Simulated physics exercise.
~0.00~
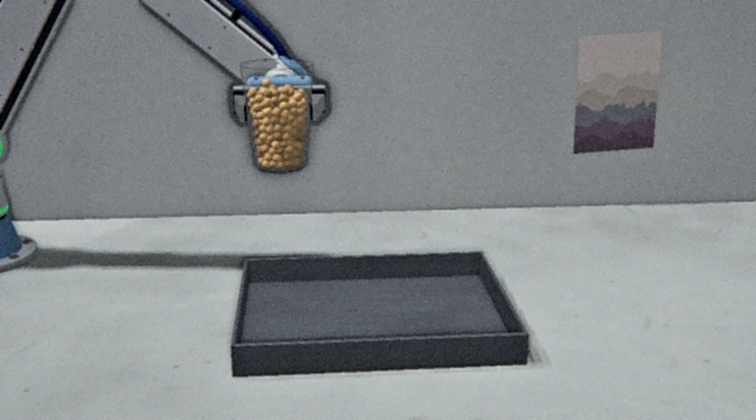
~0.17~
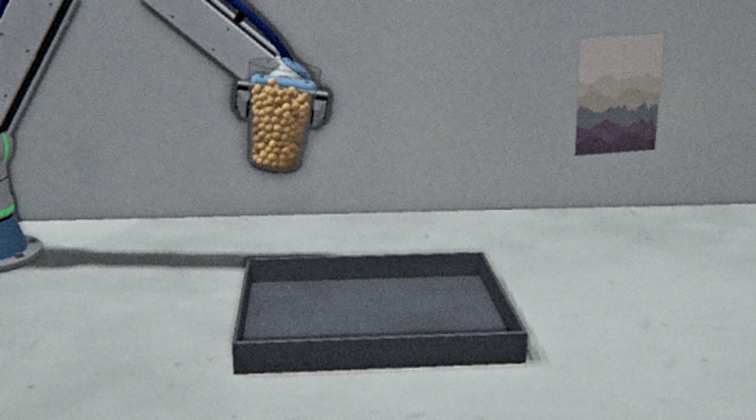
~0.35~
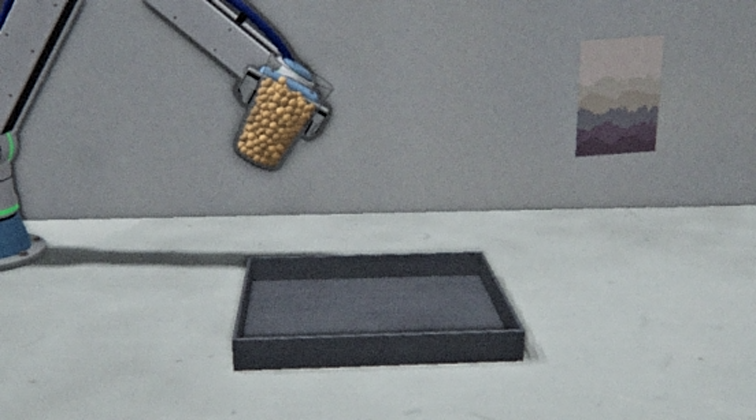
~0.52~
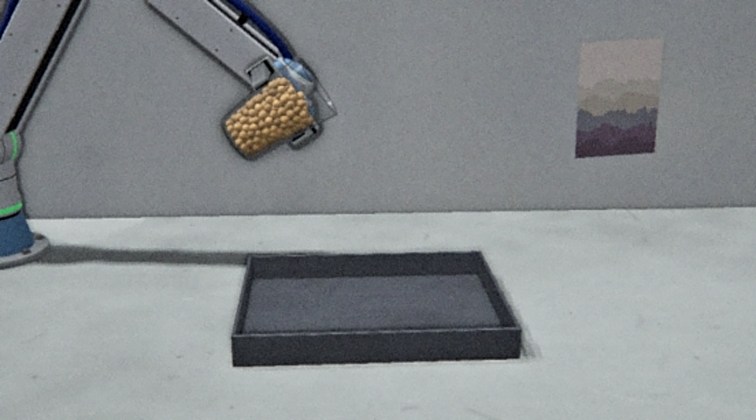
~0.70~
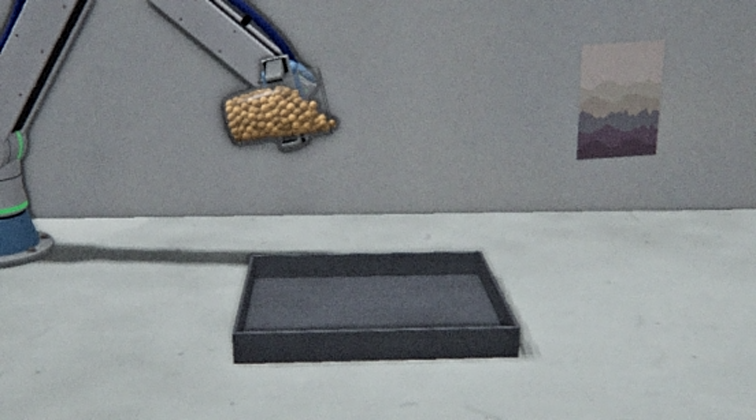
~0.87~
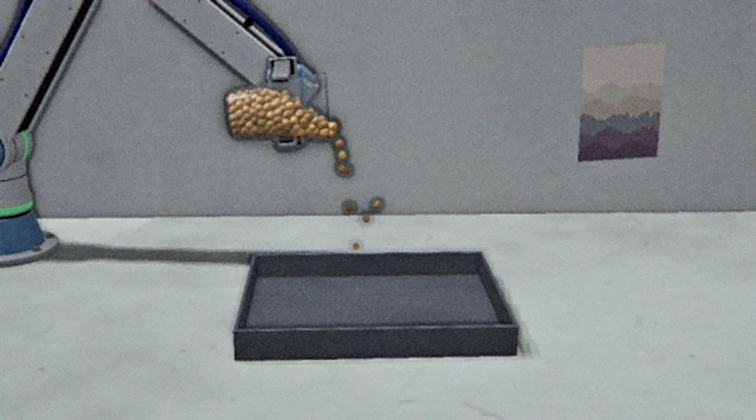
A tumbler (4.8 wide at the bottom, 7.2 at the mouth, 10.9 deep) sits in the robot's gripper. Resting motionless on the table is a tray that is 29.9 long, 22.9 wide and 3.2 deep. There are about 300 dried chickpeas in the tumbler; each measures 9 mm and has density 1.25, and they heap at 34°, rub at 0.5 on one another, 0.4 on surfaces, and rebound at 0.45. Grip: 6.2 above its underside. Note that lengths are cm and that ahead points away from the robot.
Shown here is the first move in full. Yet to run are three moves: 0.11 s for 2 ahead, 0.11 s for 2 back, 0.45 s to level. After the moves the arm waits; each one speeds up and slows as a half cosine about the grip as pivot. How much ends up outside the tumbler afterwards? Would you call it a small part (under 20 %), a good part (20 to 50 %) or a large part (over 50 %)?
I'd call it a good part.
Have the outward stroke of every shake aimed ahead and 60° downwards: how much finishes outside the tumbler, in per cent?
Roughly 10 per cent.
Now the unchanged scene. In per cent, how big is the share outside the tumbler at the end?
30 per cent, more or less.
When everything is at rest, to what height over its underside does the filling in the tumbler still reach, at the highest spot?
Roughly 8.5 centimetres.
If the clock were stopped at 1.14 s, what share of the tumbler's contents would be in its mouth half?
That share comes to roughly 60 percent.
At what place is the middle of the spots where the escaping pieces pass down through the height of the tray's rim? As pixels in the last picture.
Roughly at (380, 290).
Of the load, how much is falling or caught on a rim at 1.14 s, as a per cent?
Roughly 17 per cent.
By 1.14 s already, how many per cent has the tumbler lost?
Roughly 20 percent is out.
After 1.14 s, tilted 84° forward, highest piece 26 above the table; 234 in the tumbler, 13 in the tray, 51 in flight or on a rim.
After 1.41 s, tilted 17° forward, highest piece 28 above the table; 212 in the tumbler, 80 in the tray, 6 in flight or on a rim.
After 1.74 s, level, highest piece 27 above the table; 212 in the tumbler, 86 in the tray.
After 2.79 s, level, highest piece 27 above the table; 212 in the tumbler, 86 in the tray.
At rest, 212 in the tumbler, 86 in the tray. That is 29 % outside the tumbler.
